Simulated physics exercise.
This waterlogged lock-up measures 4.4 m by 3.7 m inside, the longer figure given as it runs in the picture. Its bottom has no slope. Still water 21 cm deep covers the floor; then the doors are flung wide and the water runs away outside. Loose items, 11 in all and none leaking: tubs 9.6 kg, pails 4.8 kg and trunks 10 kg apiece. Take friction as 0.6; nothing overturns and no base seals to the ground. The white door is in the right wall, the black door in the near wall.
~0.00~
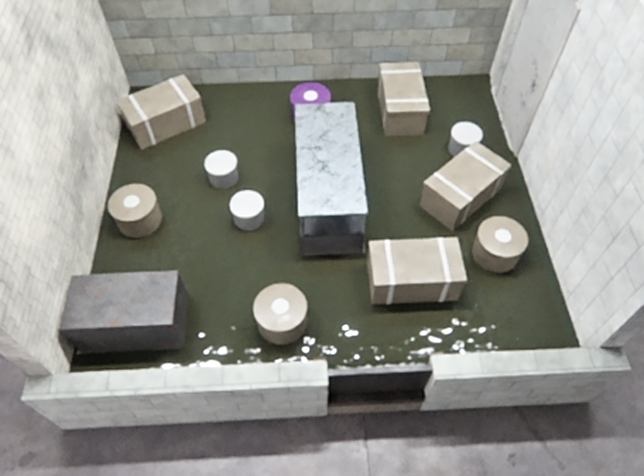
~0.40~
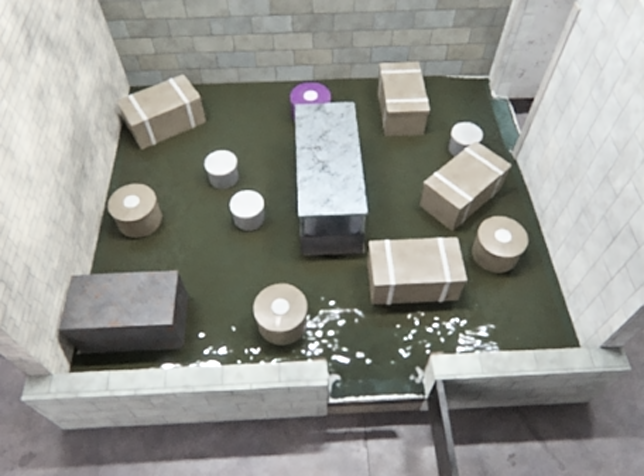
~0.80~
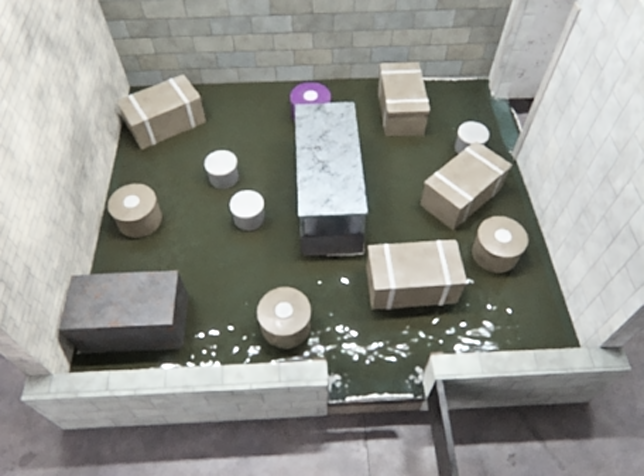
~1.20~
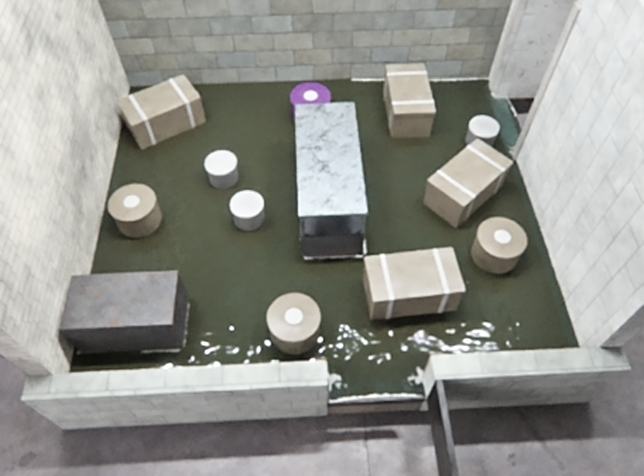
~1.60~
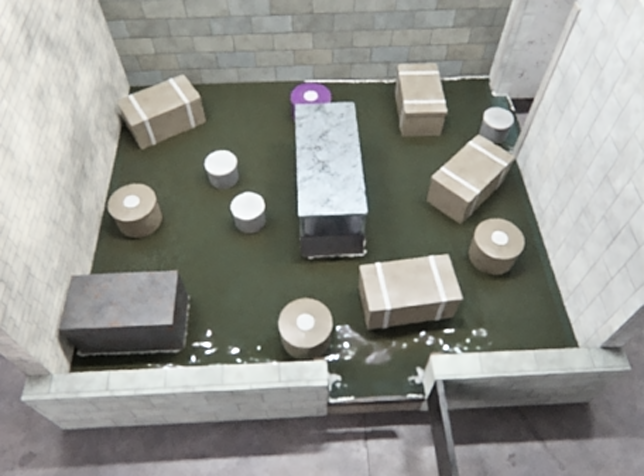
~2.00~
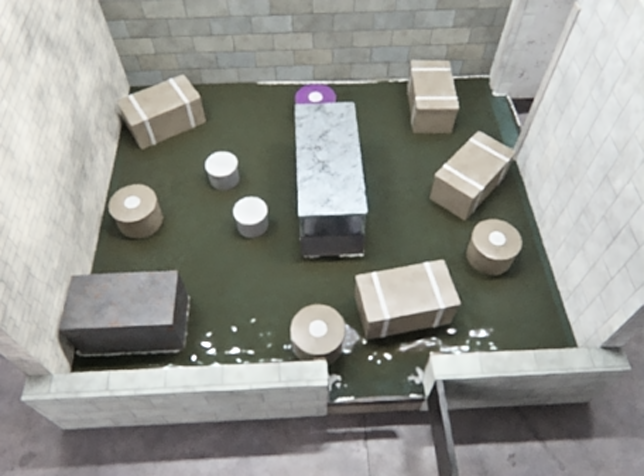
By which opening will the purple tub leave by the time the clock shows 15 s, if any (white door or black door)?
Purple tub: White doorway.
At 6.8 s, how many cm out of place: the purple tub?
About 200 cm.
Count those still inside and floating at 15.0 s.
I count 6.
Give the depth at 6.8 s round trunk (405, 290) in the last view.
About 10 cm.
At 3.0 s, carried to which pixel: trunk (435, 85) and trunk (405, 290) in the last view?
Near (464, 83) and (420, 315).
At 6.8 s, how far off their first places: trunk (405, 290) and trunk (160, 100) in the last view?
In that order: 100 cm, 40 cm.
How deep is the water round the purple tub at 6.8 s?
About 13 cm.
After 3.0 s the purple tub is near (345, 99), 0.4 m from its start, afloat; 1 of 11 are out; 10 afloat.
After 6.8 s the purple tub is near (475, 104), 1.8 m from its start, afloat; 4 of 11 are out; 7 afloat.
After 11.0 s the purple tub has gone out by the white door; 5 of 11 are out; 6 afloat.
After 15.0 s the purple tub has gone out by the white door; 5 of 11 are out; 6 afloat.
